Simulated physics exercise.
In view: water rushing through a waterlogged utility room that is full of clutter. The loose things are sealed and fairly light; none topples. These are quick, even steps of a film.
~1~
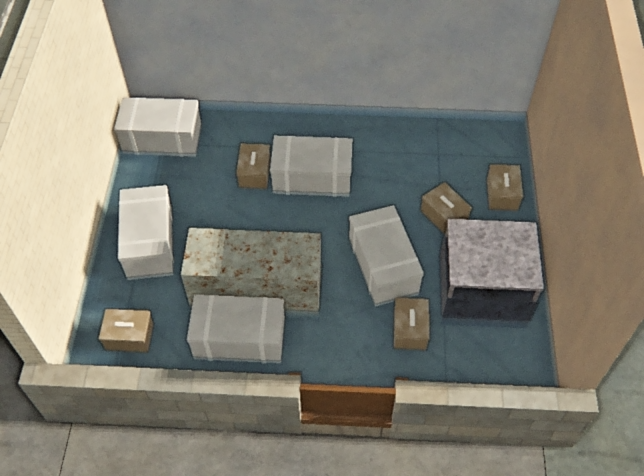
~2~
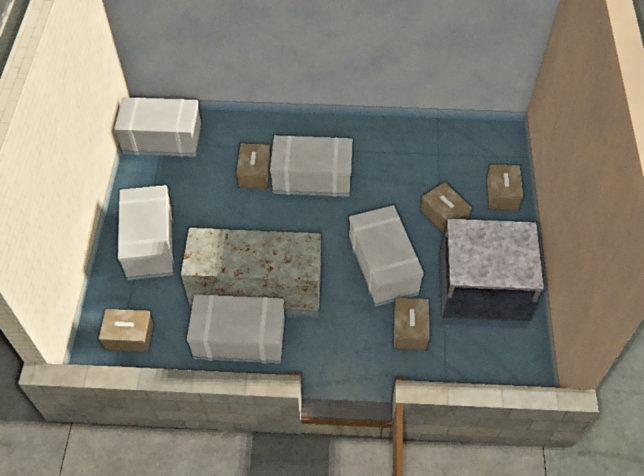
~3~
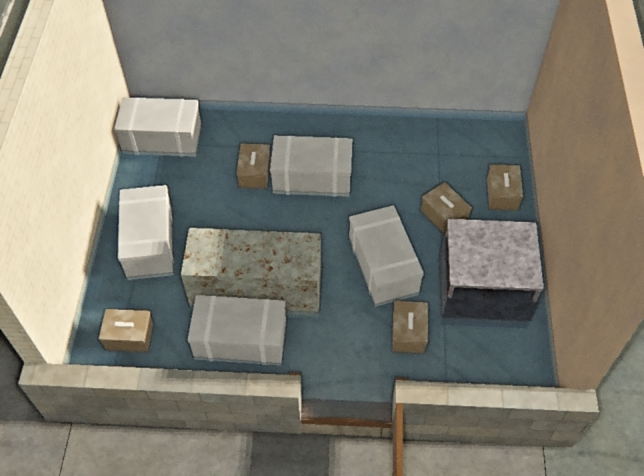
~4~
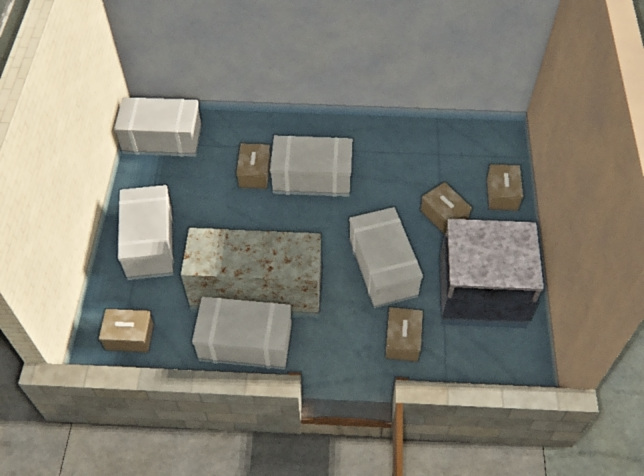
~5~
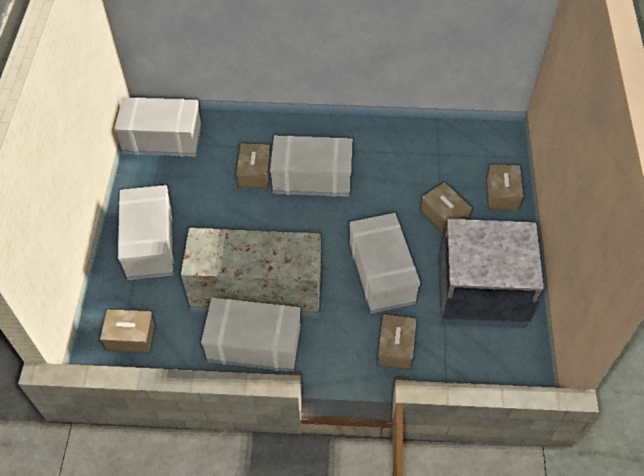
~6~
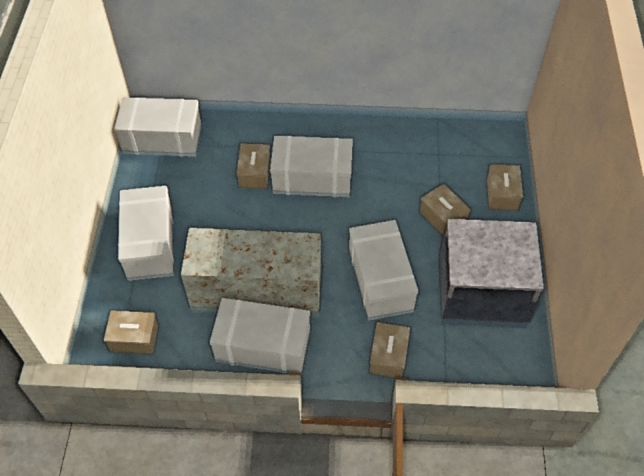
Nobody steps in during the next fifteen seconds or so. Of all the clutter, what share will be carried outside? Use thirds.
It is not even a third.
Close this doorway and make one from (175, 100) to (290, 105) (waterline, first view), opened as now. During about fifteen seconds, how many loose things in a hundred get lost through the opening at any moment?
Near 40 in a hundred.
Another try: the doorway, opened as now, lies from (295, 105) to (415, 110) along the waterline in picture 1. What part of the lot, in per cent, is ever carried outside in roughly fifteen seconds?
Roughly 70 per cent.
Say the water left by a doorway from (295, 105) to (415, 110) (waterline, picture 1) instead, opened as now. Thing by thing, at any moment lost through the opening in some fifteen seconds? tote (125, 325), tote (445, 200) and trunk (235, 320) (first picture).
One after the other: Kept in, yes, kept in.
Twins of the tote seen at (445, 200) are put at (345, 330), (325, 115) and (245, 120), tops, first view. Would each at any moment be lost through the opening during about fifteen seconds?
As listed: Yes, left behind, no.
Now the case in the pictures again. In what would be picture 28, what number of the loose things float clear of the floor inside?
That makes 8.
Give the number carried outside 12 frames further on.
I count 1.
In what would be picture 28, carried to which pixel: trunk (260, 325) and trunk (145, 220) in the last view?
At about (338, 393) and (130, 284).
A moment on, 0 of 10 are out; 10 afloat.
Next, 1 of 10 are out; 8 afloat.
Later, 1 of 10 are out; 8 afloat.
In the end, 1 of 10 are out; 8 afloat.
